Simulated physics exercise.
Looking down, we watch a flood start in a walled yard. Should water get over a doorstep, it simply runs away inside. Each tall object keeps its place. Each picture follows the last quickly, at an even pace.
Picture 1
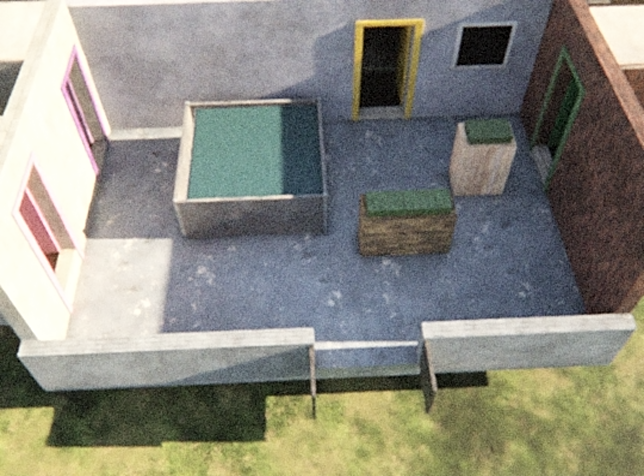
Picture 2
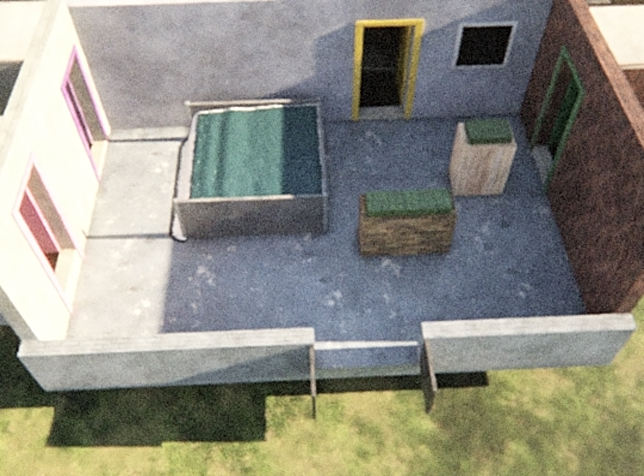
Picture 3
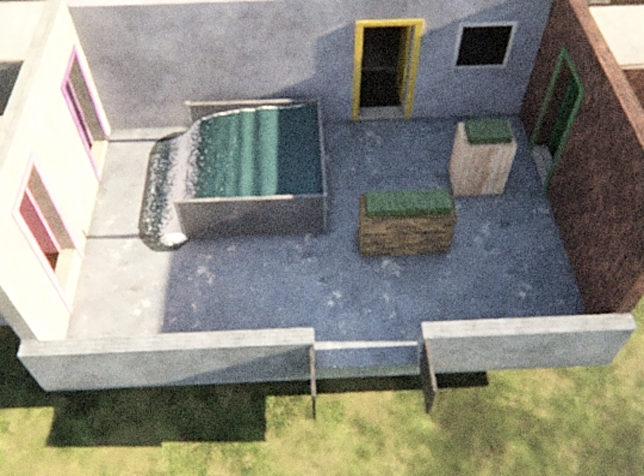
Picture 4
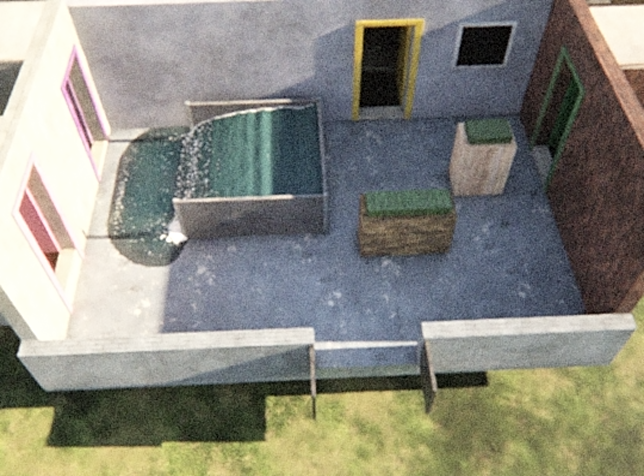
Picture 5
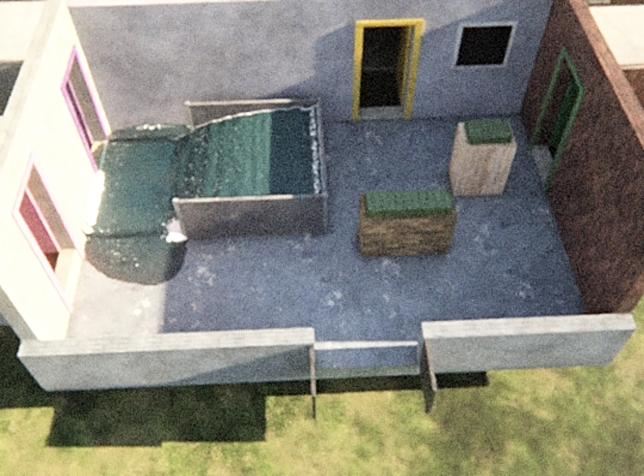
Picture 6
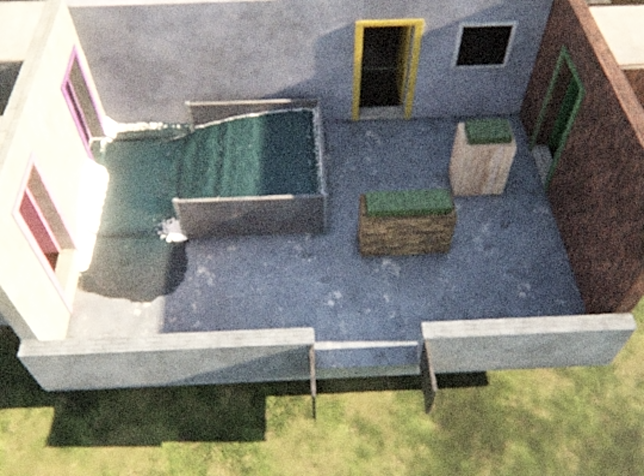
Green water pours from the tank's open left side and spreads across the yard floor.
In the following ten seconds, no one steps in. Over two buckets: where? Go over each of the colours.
One by one: The green door stays at or under the cap there. The purple door tips over the cap there. The yellow door stays at or under the cap there. The pink door stays at or under the cap there.
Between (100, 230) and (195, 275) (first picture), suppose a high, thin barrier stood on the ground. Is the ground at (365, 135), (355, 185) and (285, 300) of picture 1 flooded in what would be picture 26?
Results in order: Swamped / bone-dry / swamped.
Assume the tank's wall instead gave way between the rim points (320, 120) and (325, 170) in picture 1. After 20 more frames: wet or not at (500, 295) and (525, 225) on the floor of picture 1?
Taking the two points in order, the first is waterlogged and the second is waterlogged.
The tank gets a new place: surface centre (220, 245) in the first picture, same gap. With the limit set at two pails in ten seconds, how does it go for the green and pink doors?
Lab note - green door: Below the mark; pink door: Above the mark.
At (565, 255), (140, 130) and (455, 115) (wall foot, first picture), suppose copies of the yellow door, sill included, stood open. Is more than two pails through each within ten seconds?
Each in turn, the new doors: Breaks the limit, breaks the limit, remains within bounds.
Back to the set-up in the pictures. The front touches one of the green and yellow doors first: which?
It's the yellow-painted one.
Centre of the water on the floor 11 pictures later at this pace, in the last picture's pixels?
Centre point: Around (178, 208).
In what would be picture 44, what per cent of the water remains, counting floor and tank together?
That works out to about 74 percent.
A moment on, water covers 20 % of the floor; the green door not reached, the purple door far over two buckets in, the yellow door not reached, the pink door wet at the sill, nothing in.
Next, water covers 25 % of the floor; the green door not reached, the purple door far over two buckets in, the yellow door not reached, the pink door wet at the sill, nothing in.
Then, water covers 50 % of the floor; the green door not reached, the purple door far over two buckets in, the yellow door not reached, the pink door under two buckets in.
Later, water covers 90 % of the floor; the green door wet at the sill, nothing in, the purple door far over two buckets in, the yellow door wet at the sill, nothing in, the pink door under two buckets in.
In the end, water covers 100 % of the floor; the green door wet at the sill, nothing in, the purple door far over two buckets in, the yellow door wet at the sill, nothing in, the pink door under two buckets in.
